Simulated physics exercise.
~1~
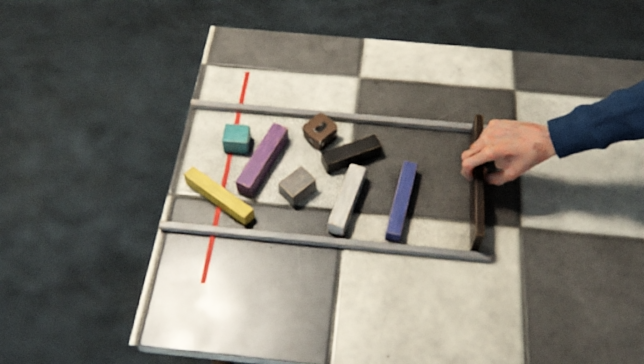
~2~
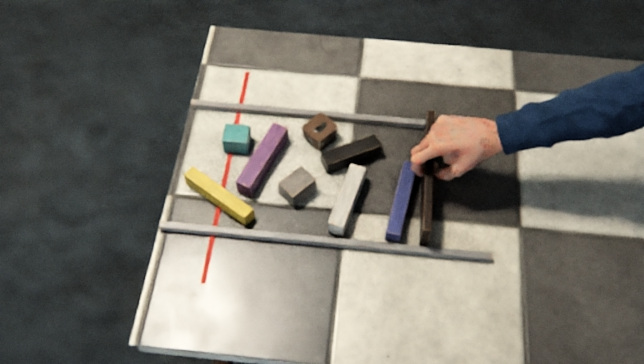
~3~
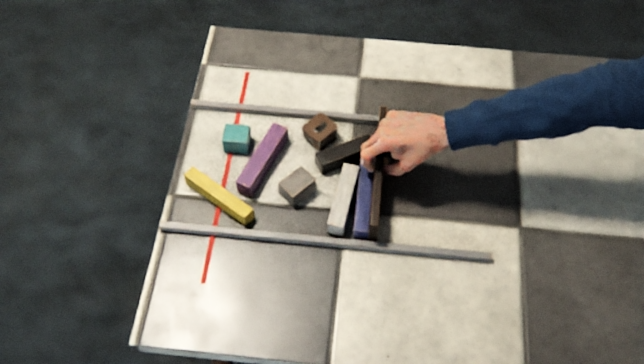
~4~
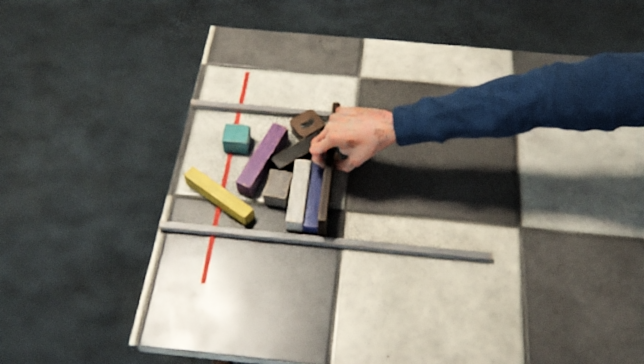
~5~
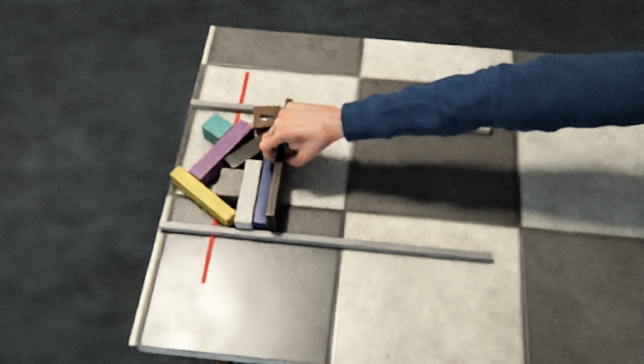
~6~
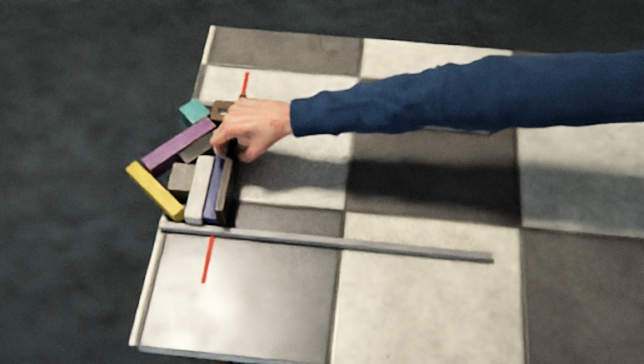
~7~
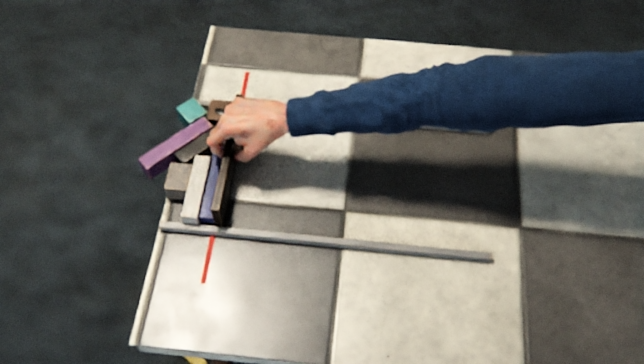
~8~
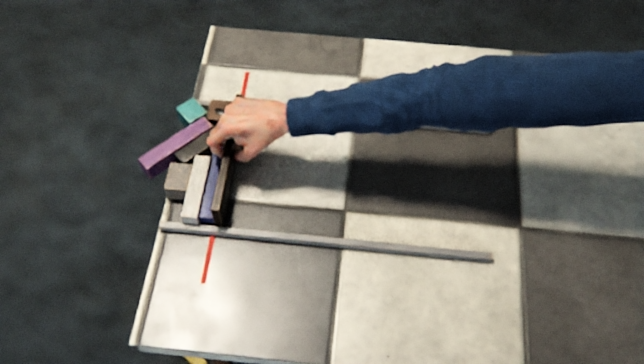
A hand slides a board left, bunching colored blocks until the yellow bar falls off.
